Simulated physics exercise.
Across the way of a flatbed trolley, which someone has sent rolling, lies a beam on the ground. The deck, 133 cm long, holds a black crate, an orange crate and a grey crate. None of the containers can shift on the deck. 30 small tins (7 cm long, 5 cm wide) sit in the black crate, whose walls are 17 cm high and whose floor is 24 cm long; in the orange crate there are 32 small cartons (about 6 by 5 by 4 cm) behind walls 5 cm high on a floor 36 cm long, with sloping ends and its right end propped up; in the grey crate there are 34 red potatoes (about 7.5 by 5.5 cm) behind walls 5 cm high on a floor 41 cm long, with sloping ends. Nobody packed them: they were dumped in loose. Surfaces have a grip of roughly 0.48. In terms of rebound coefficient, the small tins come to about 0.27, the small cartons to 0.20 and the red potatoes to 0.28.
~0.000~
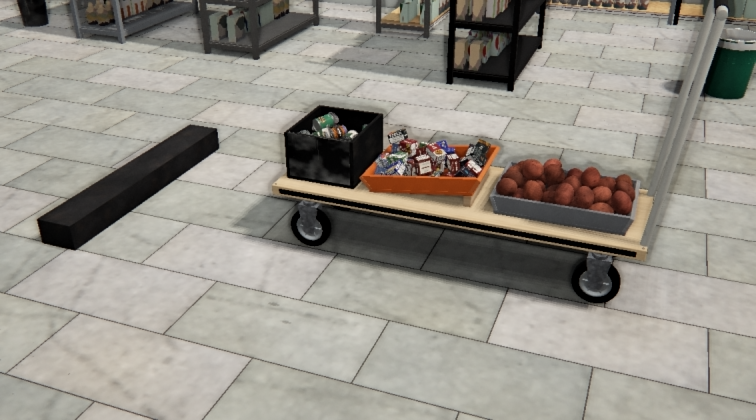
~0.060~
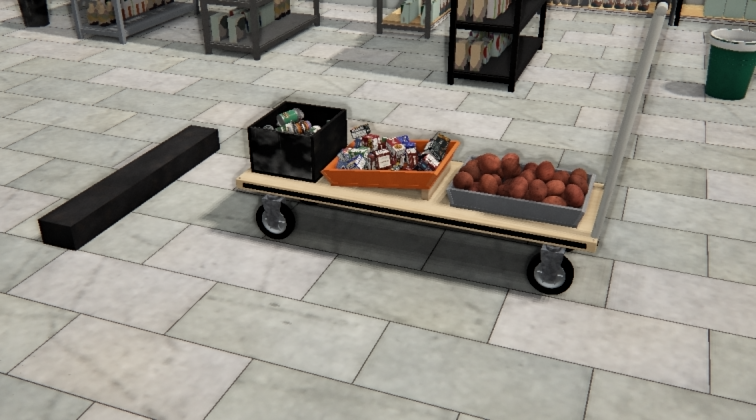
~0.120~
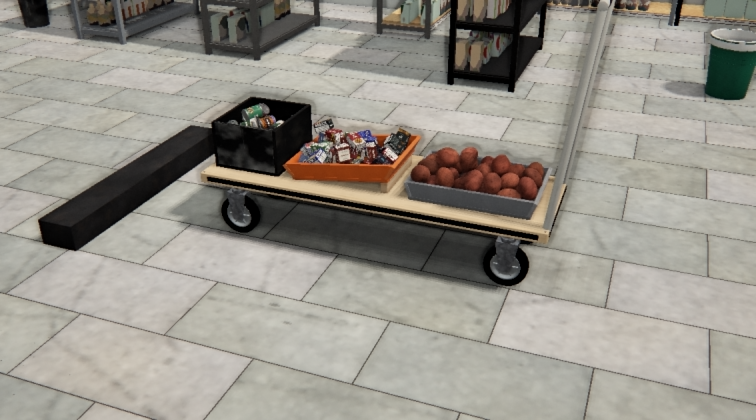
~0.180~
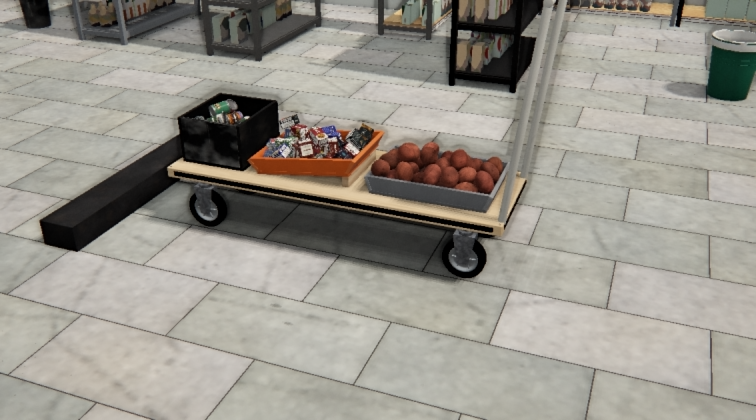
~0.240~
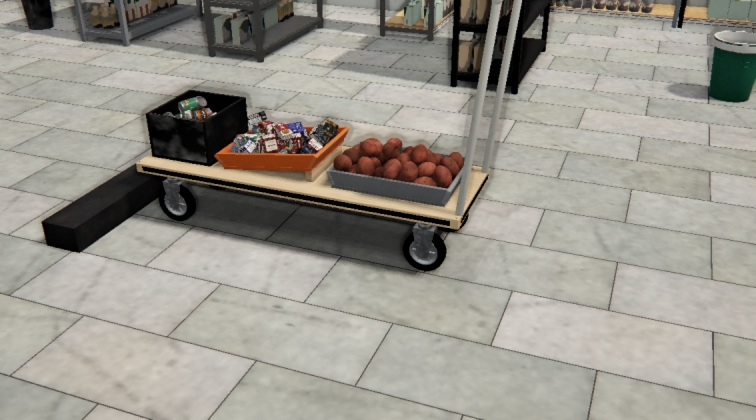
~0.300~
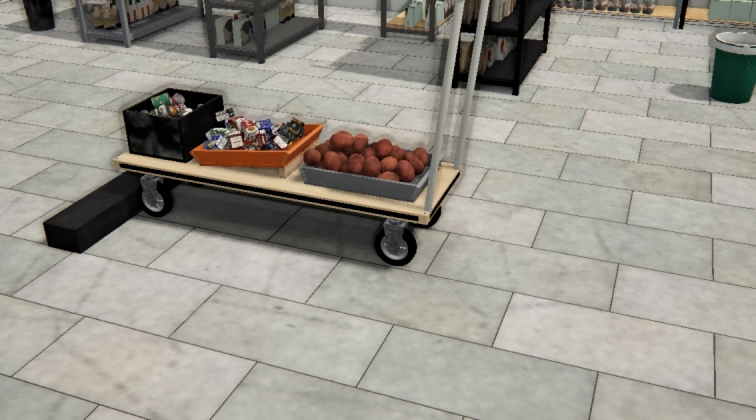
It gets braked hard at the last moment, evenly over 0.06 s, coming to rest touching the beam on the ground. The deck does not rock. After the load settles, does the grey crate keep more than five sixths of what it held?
No. The spill tops a sixth.
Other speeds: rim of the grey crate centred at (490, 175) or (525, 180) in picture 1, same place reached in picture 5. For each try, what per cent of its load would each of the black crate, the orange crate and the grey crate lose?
Per cent lost, first try then second - black crate: 0, 0; orange crate: 0, 10; grey crate: 10, 20.
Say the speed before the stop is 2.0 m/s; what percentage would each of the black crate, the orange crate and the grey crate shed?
Black crate 0 %, orange crate 10 %, grey crate 20 %.
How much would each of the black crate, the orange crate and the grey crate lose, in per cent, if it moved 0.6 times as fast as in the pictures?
In that case the black crate sheds 0 per cent, the orange crate 0 per cent and the grey crate 10 per cent.
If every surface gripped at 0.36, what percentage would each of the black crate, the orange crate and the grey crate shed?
You'd see black crate shed 0 percent, orange crate shed 20 percent, and grey crate shed 40 percent.
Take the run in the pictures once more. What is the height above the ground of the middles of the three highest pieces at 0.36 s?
Height, averaged: Around 46 cm.
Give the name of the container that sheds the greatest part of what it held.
The grey crate.
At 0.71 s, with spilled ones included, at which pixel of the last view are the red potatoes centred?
Pixel (340, 159), give or take.
After 0.36 s, the black crate has all 30, the orange crate is down by 1 of 32 and the grey crate is down by 2 of 34.
After 0.48 s, the black crate has all 30, the orange crate is down by 3 of 32 and the grey crate is down by 6 of 34.
After 0.71 s, the black crate has all 30, the orange crate is down by 4 of 32 and the grey crate is down by 9 of 34.
When it is over (at 1.21 s), the black crate has all 30, the orange crate is down by 4 of 32 and the grey crate is down by 10 of 34. Asked share, 10 of 34, 29 per cent.
